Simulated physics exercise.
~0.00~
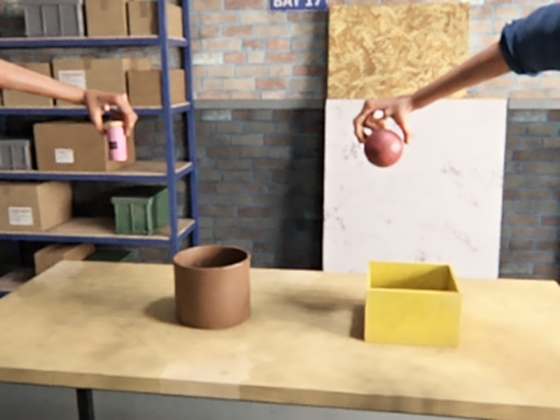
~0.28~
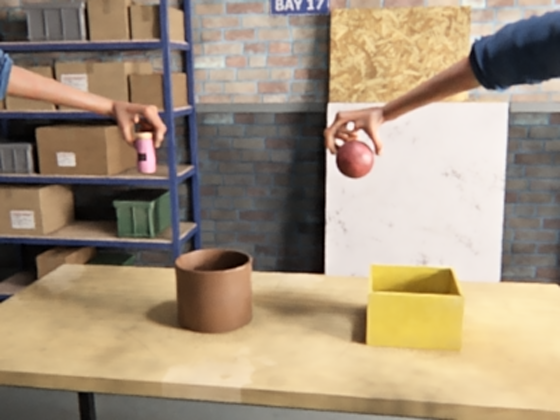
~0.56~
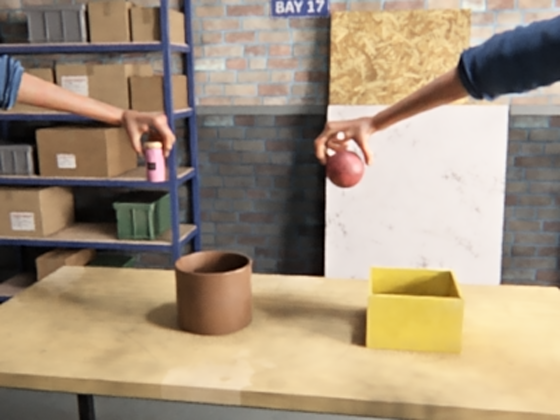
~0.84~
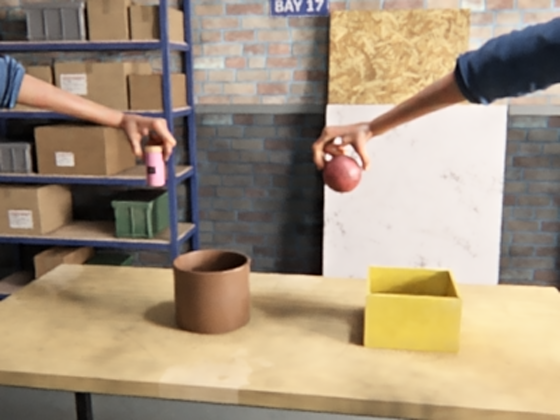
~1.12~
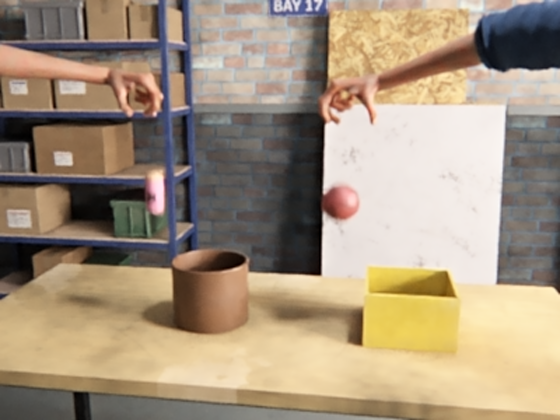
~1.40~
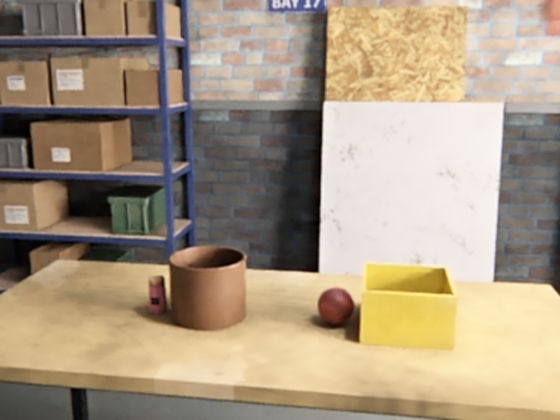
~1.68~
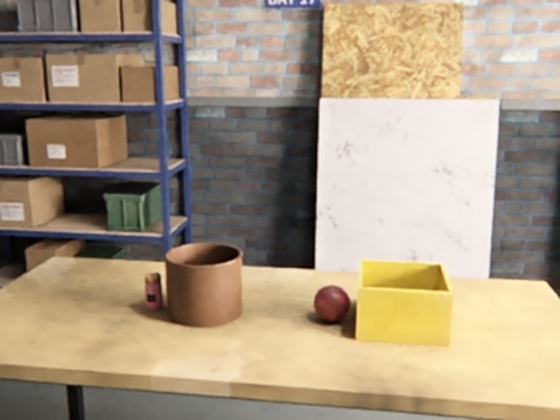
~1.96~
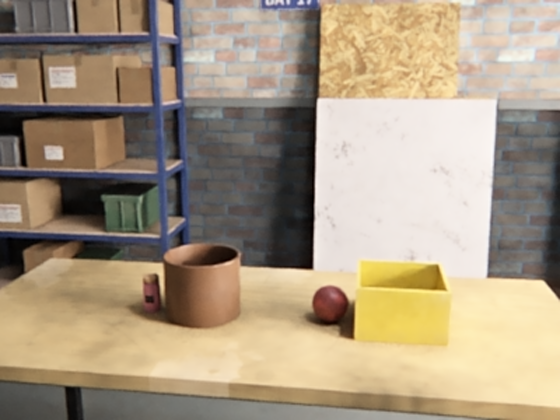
On a workshop table, a pink shaker and red ball, released by hands, land beside containers.
